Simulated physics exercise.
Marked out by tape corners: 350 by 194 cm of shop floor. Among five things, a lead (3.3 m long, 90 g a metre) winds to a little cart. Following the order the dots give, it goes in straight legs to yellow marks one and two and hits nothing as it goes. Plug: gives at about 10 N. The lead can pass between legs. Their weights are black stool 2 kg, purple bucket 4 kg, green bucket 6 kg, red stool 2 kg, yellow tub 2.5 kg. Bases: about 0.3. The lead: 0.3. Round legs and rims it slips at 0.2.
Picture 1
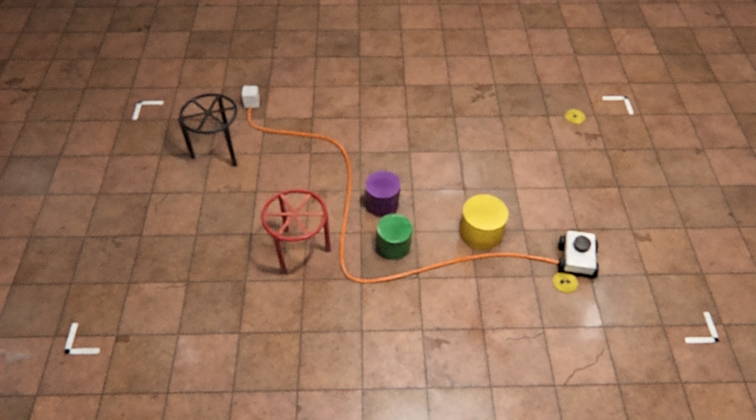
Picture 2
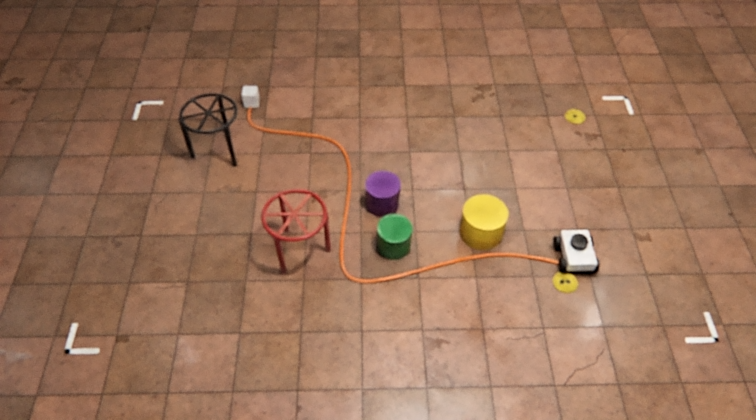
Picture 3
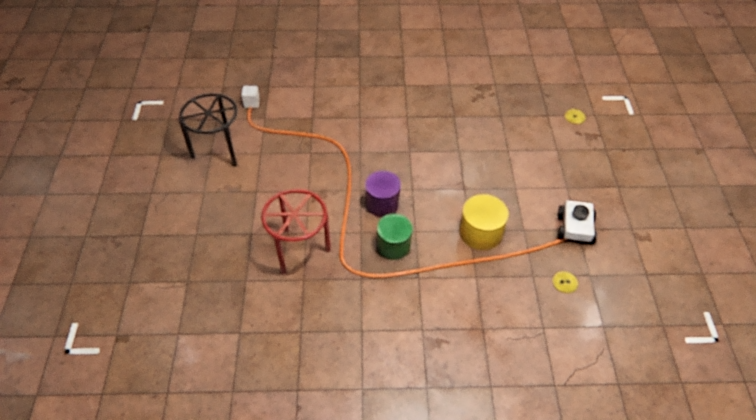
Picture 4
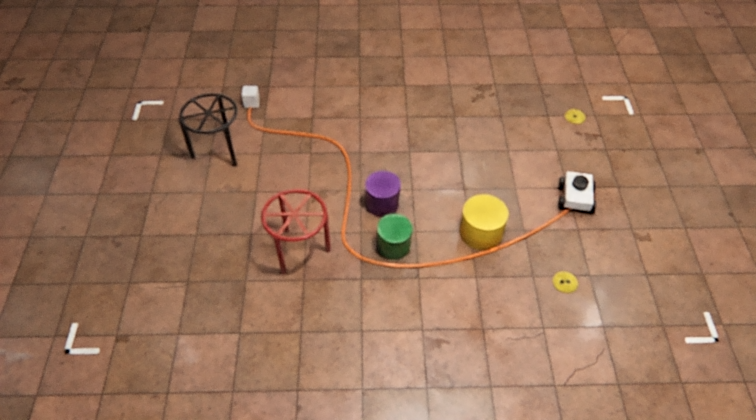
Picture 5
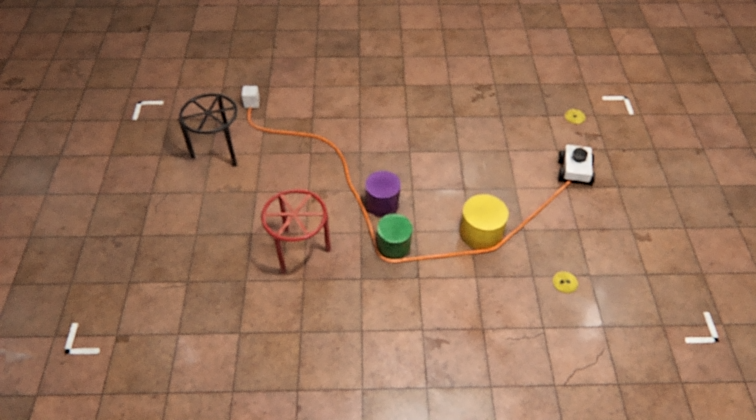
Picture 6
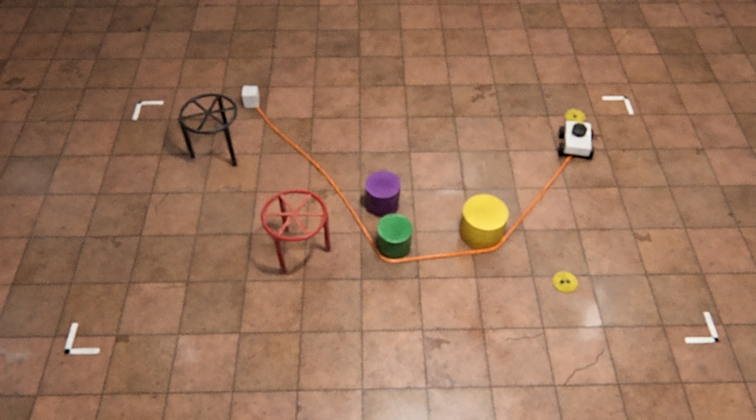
White cart rolling up the right side of a tiled floor, pulling its orange cable taut around green and yellow cylinders.
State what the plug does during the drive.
It gets wrenched out.
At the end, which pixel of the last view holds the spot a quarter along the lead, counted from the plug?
In the last view that spot is close to pixel (360, 242).
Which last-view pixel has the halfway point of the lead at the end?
Around (461, 255).
Next, cart at (575, 128), plug out; nothing else has moved.
Then, cart at (572, 176), plug out; nothing else has moved.
After that, cart at (569, 231), plug out; nothing else has moved.
Later, cart at (566, 281), plug out; nothing else has moved.
At the end, cart at (566, 281), plug out; nothing else has moved.
